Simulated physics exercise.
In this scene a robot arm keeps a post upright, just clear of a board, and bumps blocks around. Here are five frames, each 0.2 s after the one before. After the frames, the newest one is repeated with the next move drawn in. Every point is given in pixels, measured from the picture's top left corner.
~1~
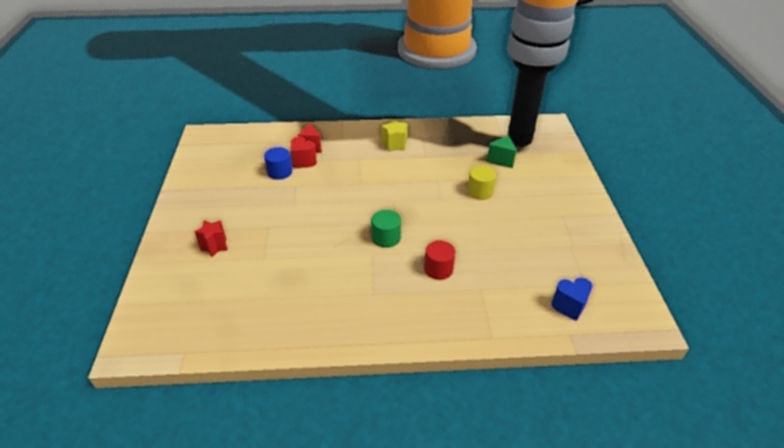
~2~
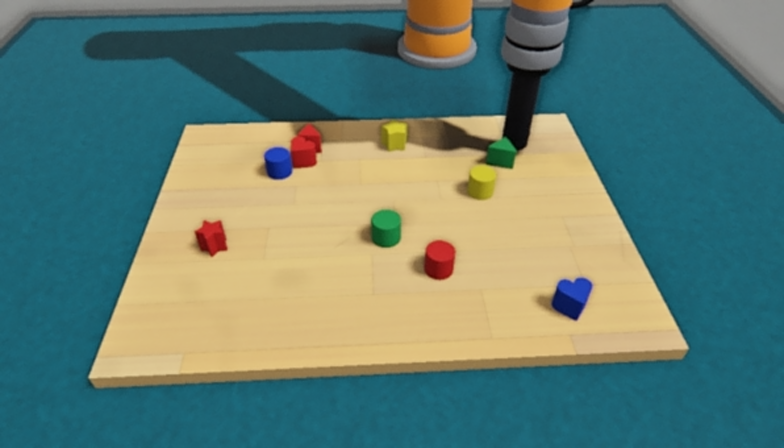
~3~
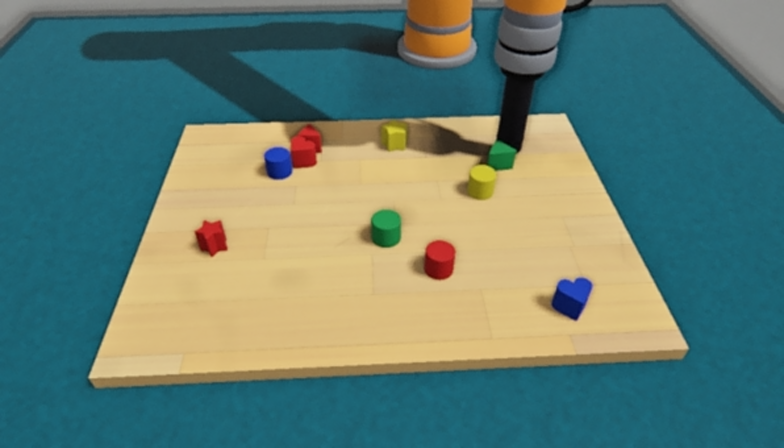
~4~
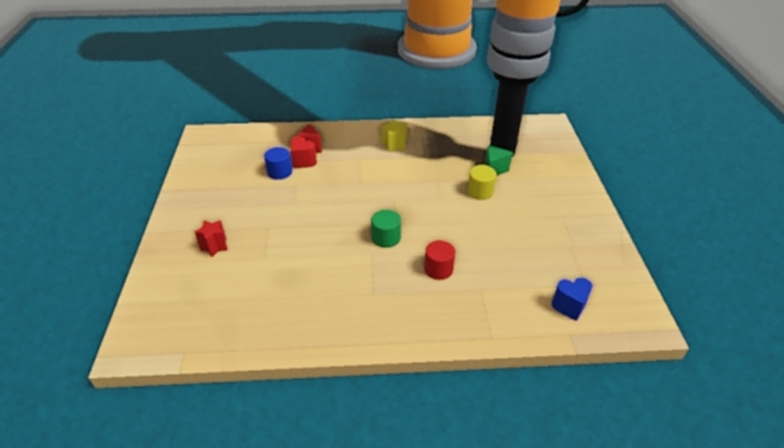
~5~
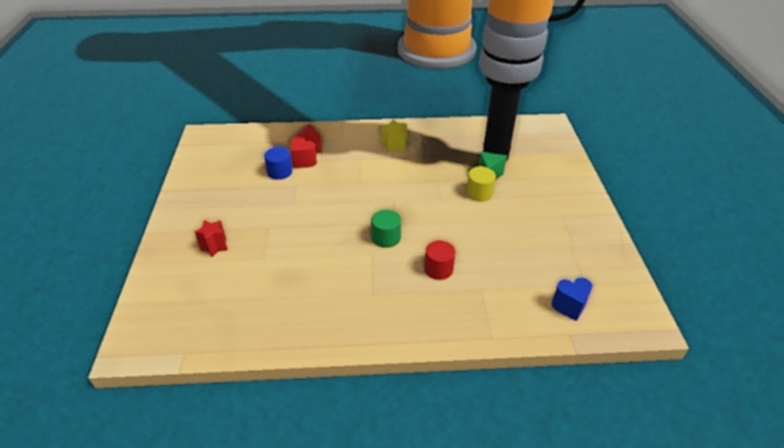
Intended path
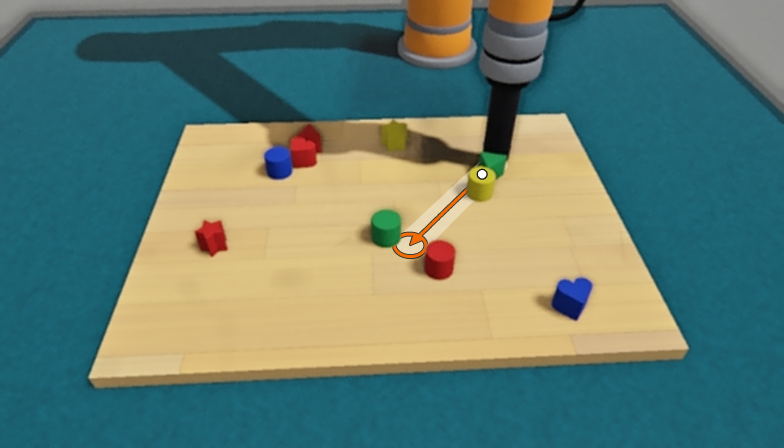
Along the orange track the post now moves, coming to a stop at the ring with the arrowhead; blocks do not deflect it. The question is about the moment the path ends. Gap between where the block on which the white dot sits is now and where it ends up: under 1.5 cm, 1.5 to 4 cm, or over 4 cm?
Displaced more than 4 cm.
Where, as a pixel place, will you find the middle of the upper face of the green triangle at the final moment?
It will end up at (493, 178).
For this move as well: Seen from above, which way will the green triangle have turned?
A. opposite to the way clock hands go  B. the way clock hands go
That would be A.
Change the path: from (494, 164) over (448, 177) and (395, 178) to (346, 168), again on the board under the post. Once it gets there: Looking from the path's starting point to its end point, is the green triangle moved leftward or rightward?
The shift goes left.
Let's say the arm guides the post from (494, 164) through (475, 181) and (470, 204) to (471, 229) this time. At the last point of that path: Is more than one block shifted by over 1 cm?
I'd say yes.
The drawn path runs in a line from (494, 164) to (410, 245); the dot is on the yellow round block.
The first path, step by step. One third of the way, post (470, 181); yellow round block (477, 189); green triangle (493, 178), turned 55° anticlockwise.
Two thirds of the way, post (441, 208); yellow round block (476, 200); green triangle (493, 178), turned 60° anticlockwise.
At the end, post (410, 238); green round block (380, 220); red round block not moved; yellow round block (476, 200); green triangle (493, 178), turned 60° anticlockwise.
